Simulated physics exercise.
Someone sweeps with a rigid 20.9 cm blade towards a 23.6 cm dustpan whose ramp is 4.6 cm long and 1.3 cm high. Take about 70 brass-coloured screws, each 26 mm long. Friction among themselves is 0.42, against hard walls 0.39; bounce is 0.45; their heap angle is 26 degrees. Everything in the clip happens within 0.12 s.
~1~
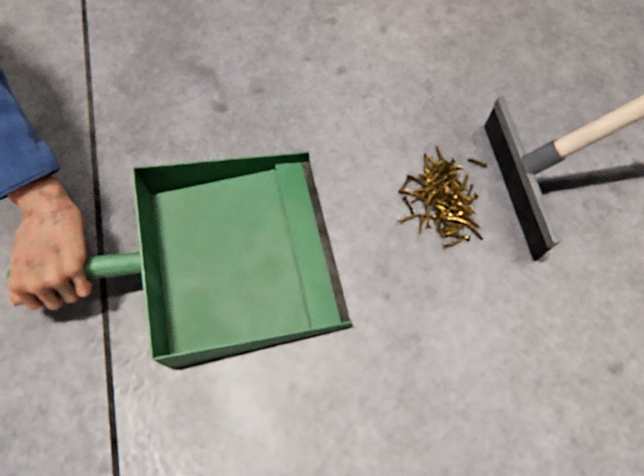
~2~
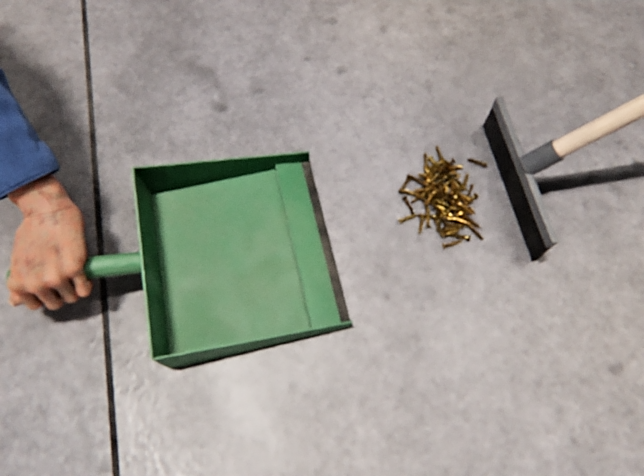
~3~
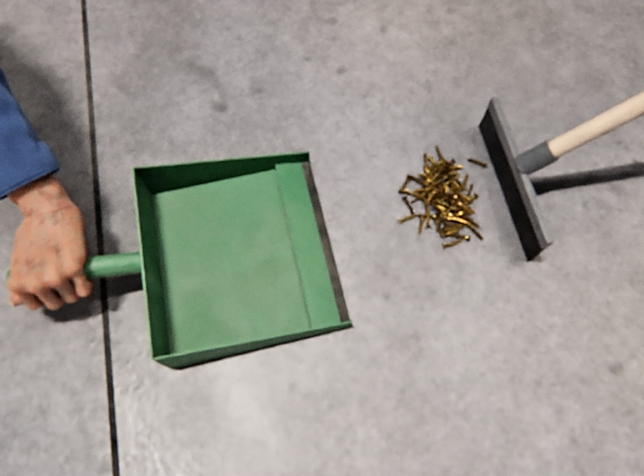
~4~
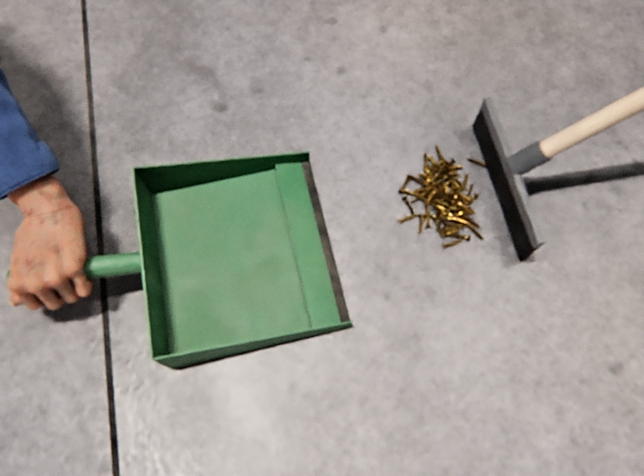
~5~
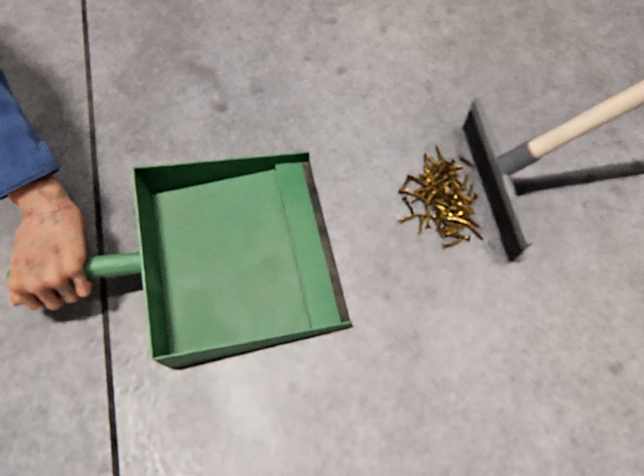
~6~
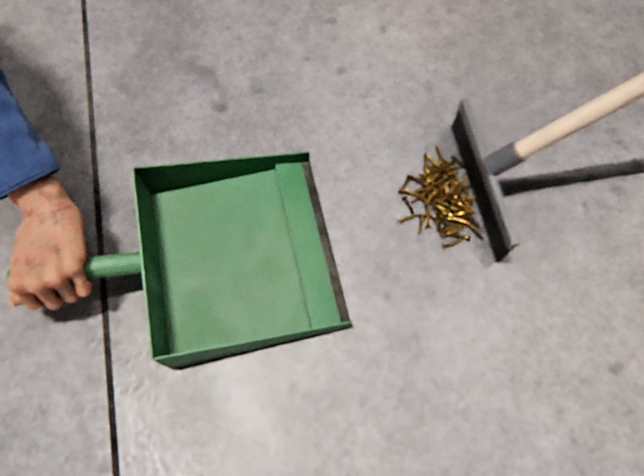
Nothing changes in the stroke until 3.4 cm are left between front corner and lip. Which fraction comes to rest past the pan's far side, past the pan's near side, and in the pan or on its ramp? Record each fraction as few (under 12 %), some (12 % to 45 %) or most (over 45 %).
Recorded: Far side few; near side few; pan some.
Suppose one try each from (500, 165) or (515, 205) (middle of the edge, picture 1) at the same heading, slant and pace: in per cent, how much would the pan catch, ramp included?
I'd put it near 20 per cent for the first and near 25 per cent for the second.
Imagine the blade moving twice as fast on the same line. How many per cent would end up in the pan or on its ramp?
Some 70 %.
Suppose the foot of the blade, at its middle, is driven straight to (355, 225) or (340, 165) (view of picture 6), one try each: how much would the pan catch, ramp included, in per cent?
The two tries give roughly 20 and 25 %.
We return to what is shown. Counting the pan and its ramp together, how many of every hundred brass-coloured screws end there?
Something like 30 percent.
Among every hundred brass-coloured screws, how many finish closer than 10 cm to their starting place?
Near 0 per cent.
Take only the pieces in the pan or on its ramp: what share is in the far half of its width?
Some 90 per cent.
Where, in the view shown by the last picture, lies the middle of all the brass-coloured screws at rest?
Roughly pixel (326, 207).
Then, 0.13 s after the last picture, middle of the blade 12 cm from the lip; 0 % over the lip, far side 0 %, near side 0 %.
Then, 0.22 s after the last picture, middle of the blade 6 cm from the lip; 0 % over the lip, far side 5 %, near side 0 %.
Then, 0.44 s after the last picture, middle of the blade 4 cm from the lip; 30 % over the lip, far side 5 %, near side 0 %.
In the end, far side 5 %, near side 0 %, pan 30 %, in front of the lip or behind the blade 65 %.
